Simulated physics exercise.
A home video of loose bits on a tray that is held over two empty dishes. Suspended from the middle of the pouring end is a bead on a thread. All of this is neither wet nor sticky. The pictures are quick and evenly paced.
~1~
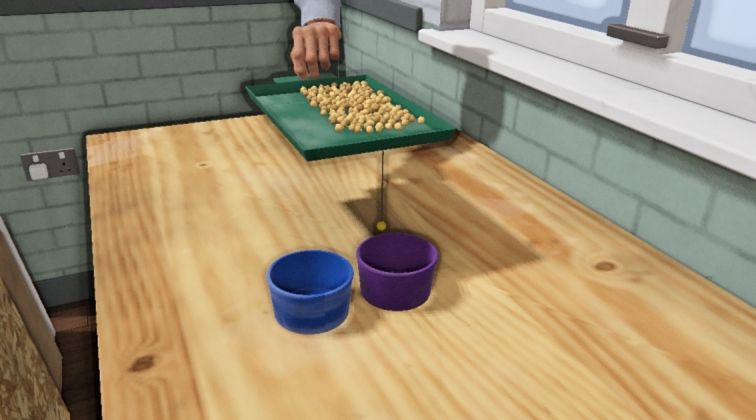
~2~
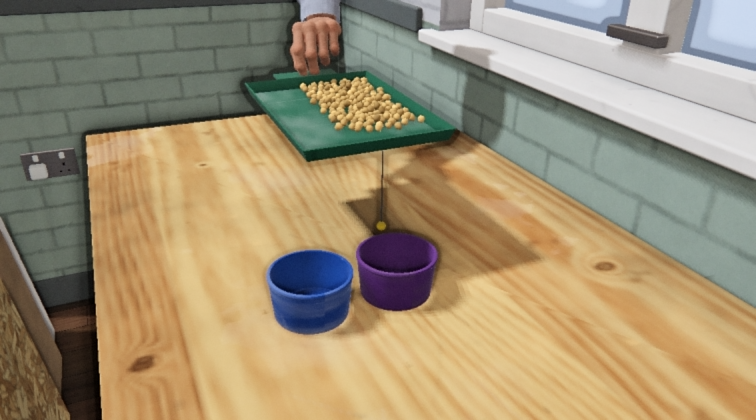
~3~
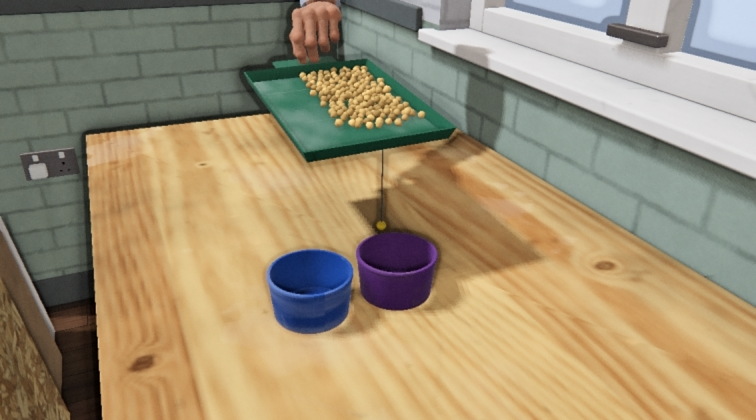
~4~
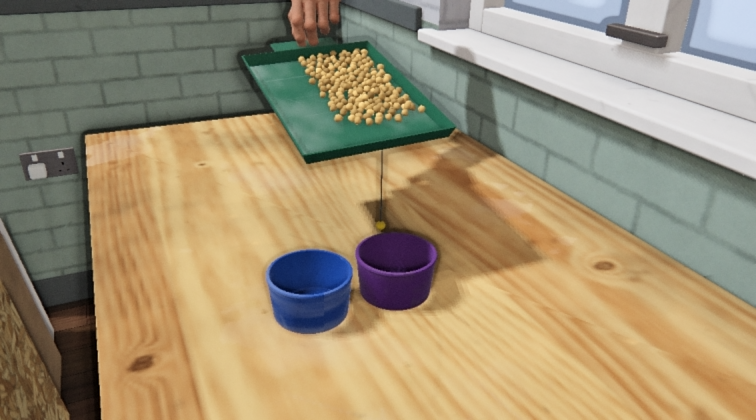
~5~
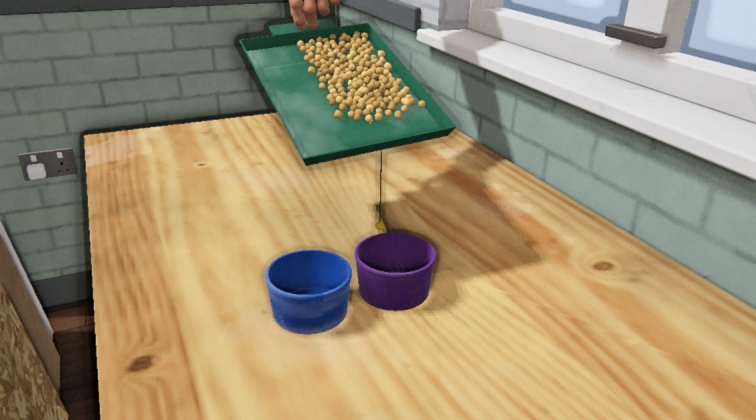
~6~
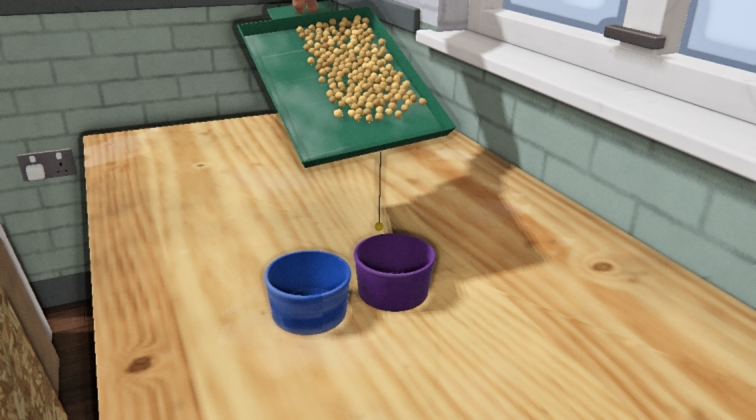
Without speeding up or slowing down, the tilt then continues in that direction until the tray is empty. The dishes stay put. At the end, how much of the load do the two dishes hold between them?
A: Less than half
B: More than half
(B) More than half.
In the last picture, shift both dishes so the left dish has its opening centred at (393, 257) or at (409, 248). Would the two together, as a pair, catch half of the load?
First shift, a minority share; second shift, a minority share.
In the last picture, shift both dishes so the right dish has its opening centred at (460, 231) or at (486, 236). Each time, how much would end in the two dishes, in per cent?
First 30 per cent, second 30 per cent.
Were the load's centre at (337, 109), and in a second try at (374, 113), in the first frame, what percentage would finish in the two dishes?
It would be 80 in a hundred, and then 80 in a hundred.
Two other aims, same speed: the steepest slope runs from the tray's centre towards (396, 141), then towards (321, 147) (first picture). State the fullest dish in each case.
I'd say the one to the right first, then the one to the left.
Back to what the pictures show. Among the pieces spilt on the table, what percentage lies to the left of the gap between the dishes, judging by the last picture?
Some 30 %.
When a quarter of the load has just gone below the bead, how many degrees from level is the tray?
Around 75° of tilt.
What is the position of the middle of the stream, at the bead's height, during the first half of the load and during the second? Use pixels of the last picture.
Around (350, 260) and then (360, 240).
Just after the last frame, tray tipped steeply; roughly two thirds on the tray; just a few in the left dish; just a few in the right dish; just a few outside both; roughly a third in the air.
A moment on, tray tipped past a quarter turn; just a few on the tray; roughly a third in the left dish; roughly a quarter in the right dish; roughly a quarter outside both; about a tenth in the air.
Further on, tray tipped past a quarter turn; roughly a third in the left dish; roughly a third in the right dish; roughly a third outside both.
When it is over, tray tipped past a quarter turn; roughly a third in the left dish; roughly a third in the right dish; roughly a third outside both.
